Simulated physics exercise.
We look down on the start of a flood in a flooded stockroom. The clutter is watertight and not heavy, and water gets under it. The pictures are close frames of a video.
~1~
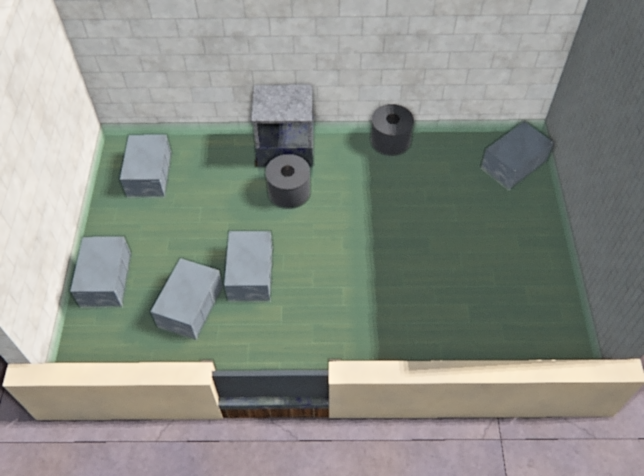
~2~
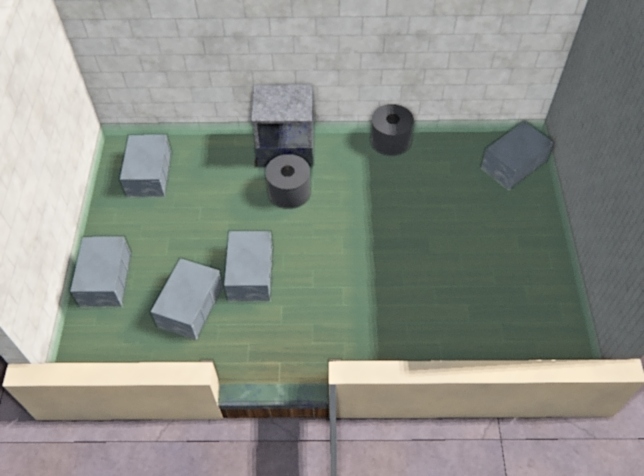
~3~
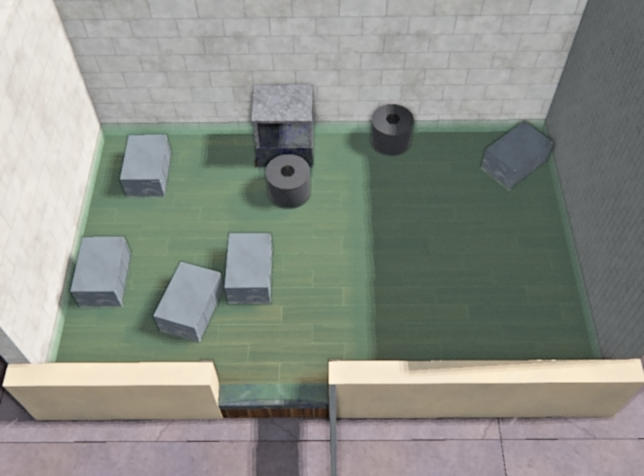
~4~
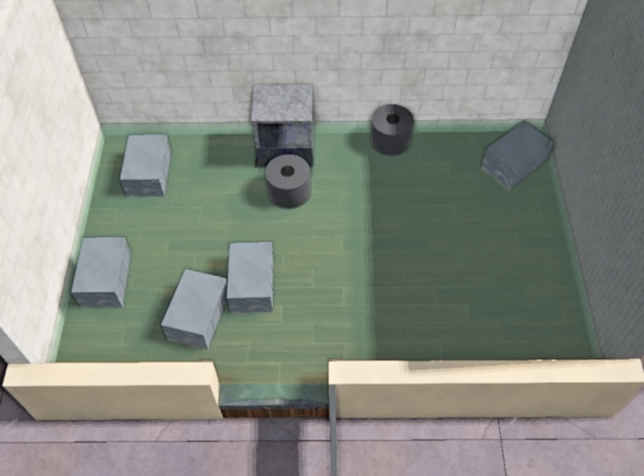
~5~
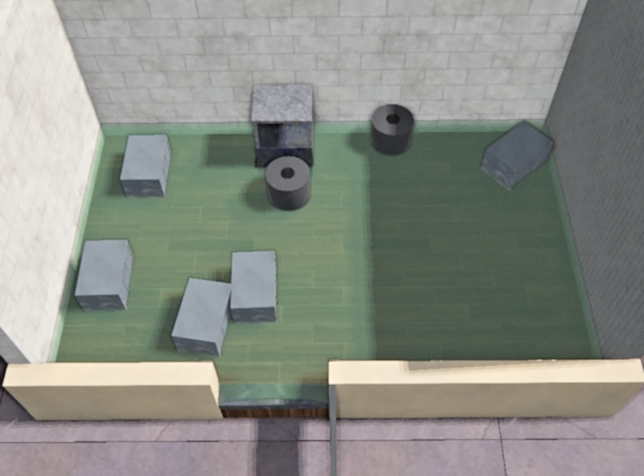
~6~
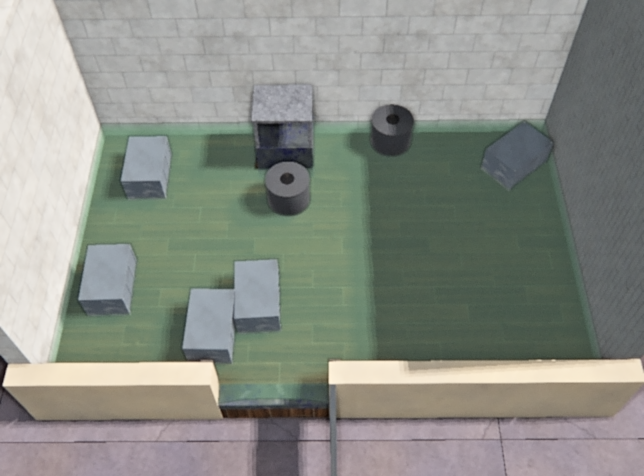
A walled stockroom with a green floor is seen from above, beyond a low cream front wall with a gap in it. Grey crates stand mostly on the left, with one in the shaded far right corner, and two dark cylinders and a dark open-fronted block near the back wall. The dark panel in the gap swings outward, then the front-left crates drift slightly forward and right, the angled one turning straighter, while the camera stays still.
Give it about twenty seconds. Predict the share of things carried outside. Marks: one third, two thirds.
That comes to one to two thirds.
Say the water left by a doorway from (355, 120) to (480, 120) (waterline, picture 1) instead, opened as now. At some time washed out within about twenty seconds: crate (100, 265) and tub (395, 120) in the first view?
As listed: Inside, out.
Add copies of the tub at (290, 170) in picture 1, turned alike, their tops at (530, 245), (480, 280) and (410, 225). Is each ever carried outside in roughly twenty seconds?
As listed: Left behind, gone, out.
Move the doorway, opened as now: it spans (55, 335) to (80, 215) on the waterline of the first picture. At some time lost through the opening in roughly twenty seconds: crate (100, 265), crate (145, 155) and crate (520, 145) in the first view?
One after the other: Gone, gone, stays.
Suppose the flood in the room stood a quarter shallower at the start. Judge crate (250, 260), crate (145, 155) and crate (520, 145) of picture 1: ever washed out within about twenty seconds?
As listed: Gone, left behind, still in.
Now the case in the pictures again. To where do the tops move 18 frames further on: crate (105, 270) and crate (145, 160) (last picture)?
Around (136, 319) and (146, 191).
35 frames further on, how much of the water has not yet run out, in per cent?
About 54 per cent.
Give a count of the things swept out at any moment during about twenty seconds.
The number is 4.
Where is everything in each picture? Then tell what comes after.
In the first frame, a crate at (185, 291) floats; a crate at (248, 258) floats; 0 of 7 have shifted.
In the second frame, a crate at (185, 291), afloat; a crate at (248, 258), afloat; 0 of 7 have shifted.
In the third frame, a crate at (187, 294) floats, close to its start; a crate at (248, 260) floats; 0 of 7 have shifted.
In the fourth frame, a crate at (194, 301) floats, close to its start; a crate at (250, 269), afloat, close to its start; 2 of 7 have shifted.
In the fifth frame, a crate at (202, 309), afloat, close to its start; a crate at (253, 279) floats, close to its start; 2 of 7 have shifted.
In the sixth frame, a crate at (209, 318), afloat, a stride from its start; a crate at (256, 288), afloat, a stride from its start; 4 of 7 have shifted.
A moment on, 1 of 7 are out; 6 afloat.
Next, 2 of 7 are out; 5 afloat.
Later, 3 of 7 are out; 4 afloat.
In the end, 4 of 7 are out; 3 afloat.
